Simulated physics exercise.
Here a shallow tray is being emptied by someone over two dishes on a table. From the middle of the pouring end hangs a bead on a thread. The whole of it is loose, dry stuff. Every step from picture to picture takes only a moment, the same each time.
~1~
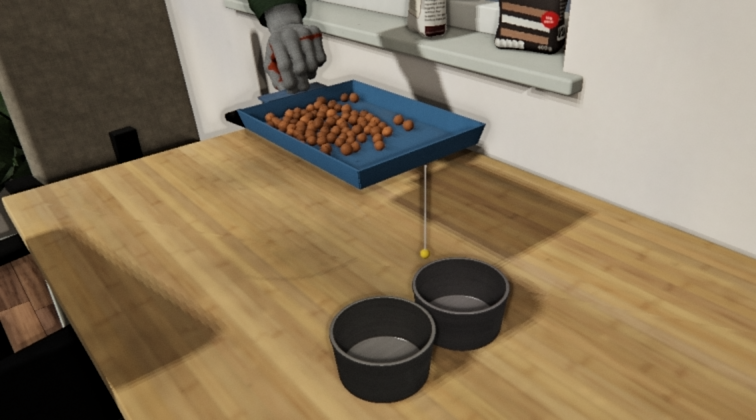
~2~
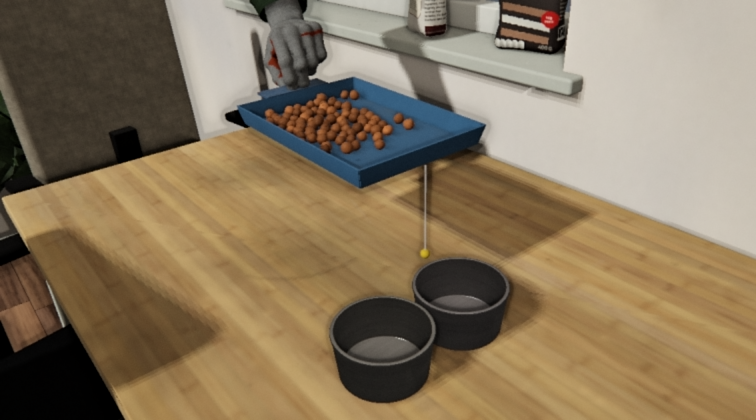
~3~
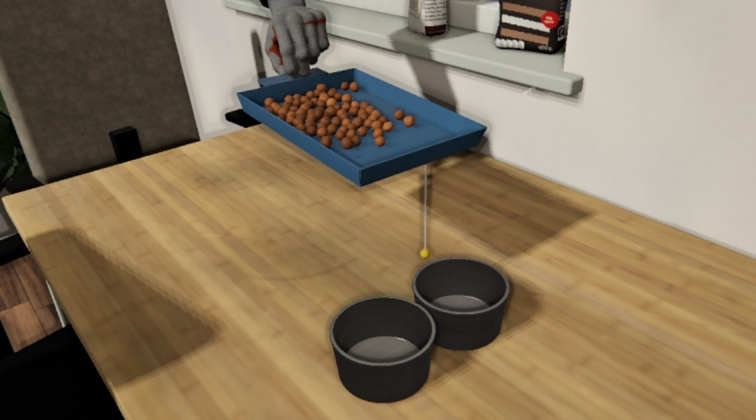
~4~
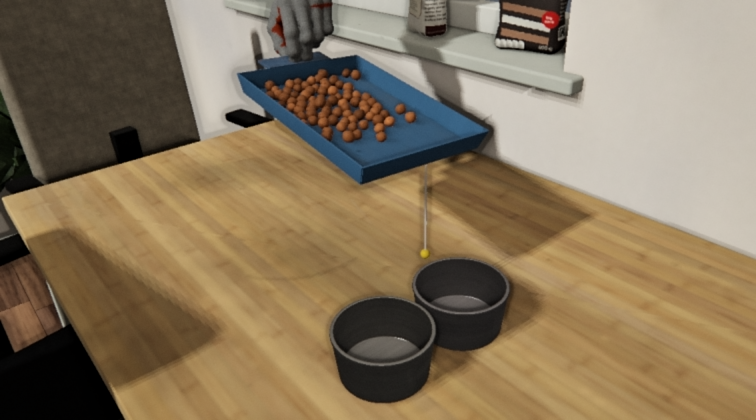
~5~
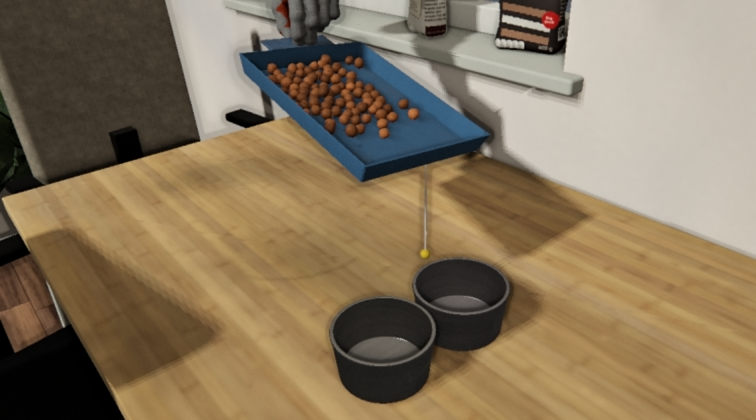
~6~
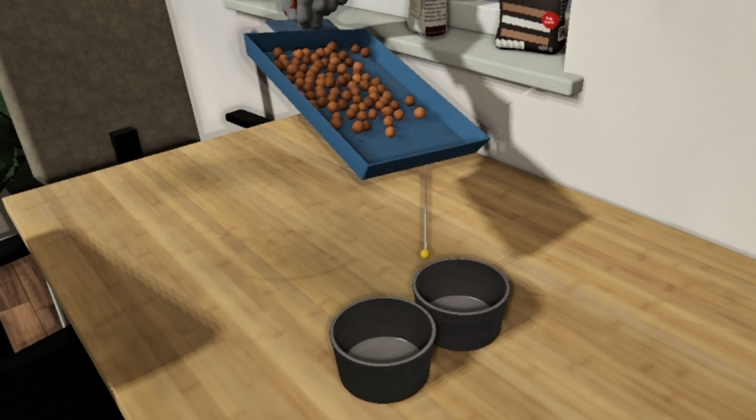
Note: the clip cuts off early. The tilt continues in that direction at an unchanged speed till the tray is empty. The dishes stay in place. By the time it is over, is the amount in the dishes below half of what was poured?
Yes - the caught share falls below half.
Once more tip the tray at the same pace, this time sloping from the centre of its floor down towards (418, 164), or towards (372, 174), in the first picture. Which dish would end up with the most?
Taking them in order: Right side, followed by left side.
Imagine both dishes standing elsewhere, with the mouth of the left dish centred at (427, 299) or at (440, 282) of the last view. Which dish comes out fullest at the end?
The first try: The right-side dish. The second: The right-side dish.
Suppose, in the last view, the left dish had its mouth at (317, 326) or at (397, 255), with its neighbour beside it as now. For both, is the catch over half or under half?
Place 1: Lower than half; place 2: Lower than half.
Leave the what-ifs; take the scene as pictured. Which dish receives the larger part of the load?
The one in question is the right-side one.
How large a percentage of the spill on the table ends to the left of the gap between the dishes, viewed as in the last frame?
Around 10 percent of the pieces.
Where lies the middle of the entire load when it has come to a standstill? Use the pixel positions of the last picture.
Roughly pixel (498, 298).
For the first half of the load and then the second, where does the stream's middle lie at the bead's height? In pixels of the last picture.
I'd say close to (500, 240) at first and close to (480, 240) later on.
Soon after the last picture, tray tipped steeply; most on the tray; a stray few in the right dish; about a quarter in the air.
A little later, tray tipped past a quarter turn; about half on the tray; a small part in the right dish; about a third outside both; a small part in the air.
Later still, tray tipped past a quarter turn; about a third in the right dish; about two thirds outside both.
At rest, tray tipped past a quarter turn; none in the left dish; about a third in the right dish; about two thirds outside both.
